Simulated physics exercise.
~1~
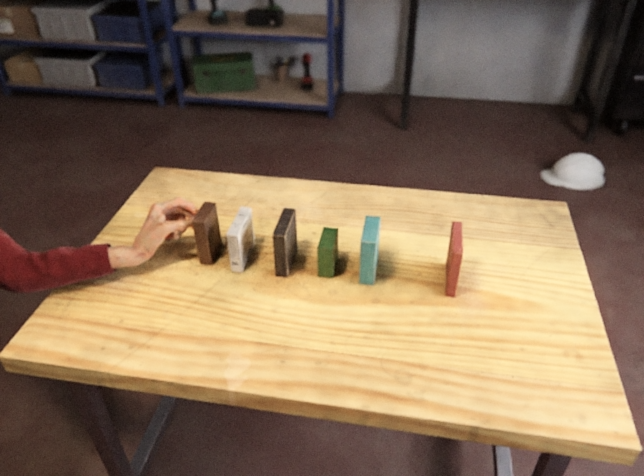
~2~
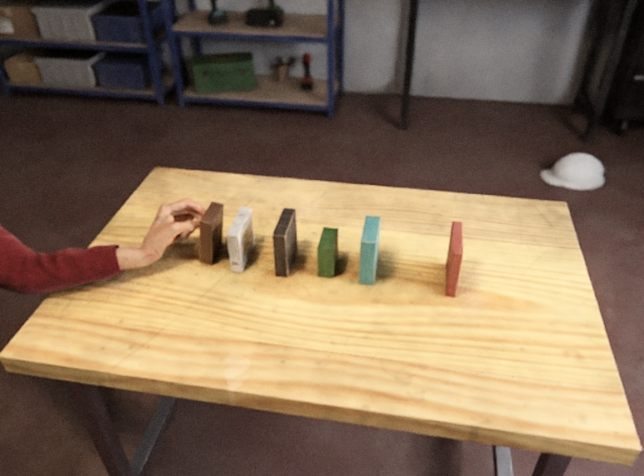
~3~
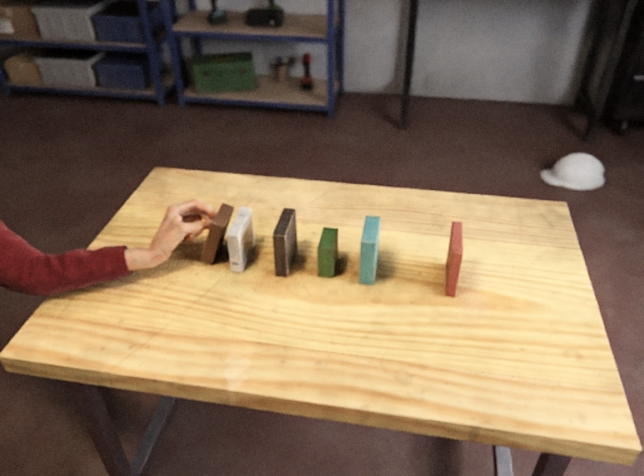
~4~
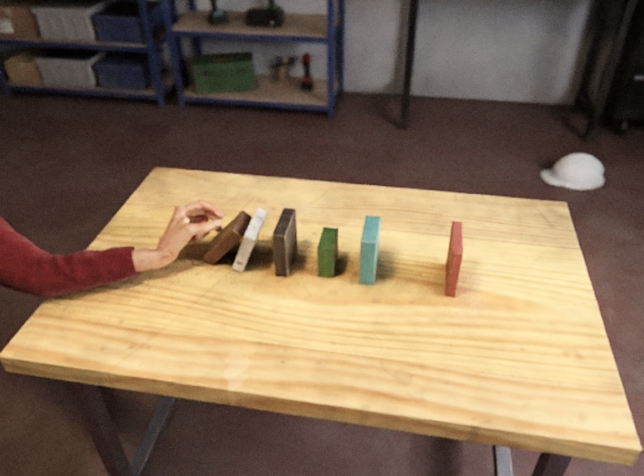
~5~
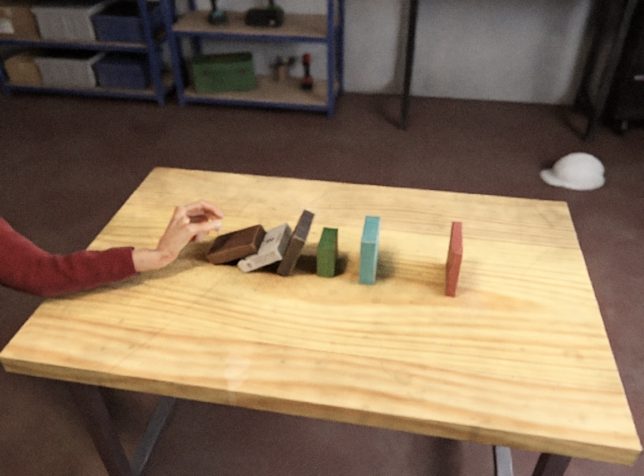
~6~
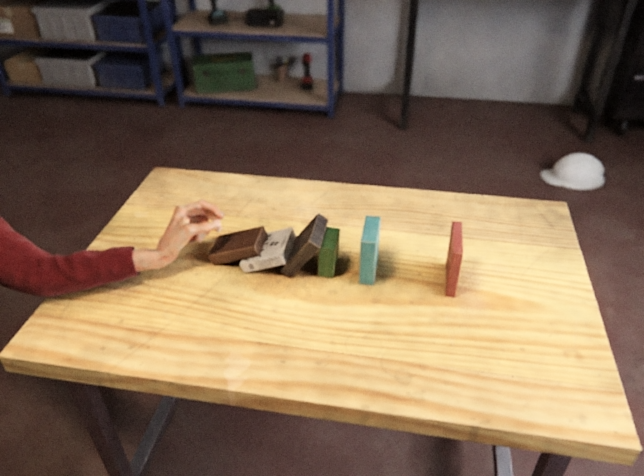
To begin with, six blocks stand in a spaced row on a wooden table, with a hand in a red sleeve touching the brown one at the left end. The fingers push the brown block to the right until it leans into the white one beside it. Both tip rightward, and the hand stays close behind as they topple over and the black board begins to lean as well. The black board then tilts further, coming to the small green board. At the end it rests askew there, while the green, turquoise and red pieces remain standing.
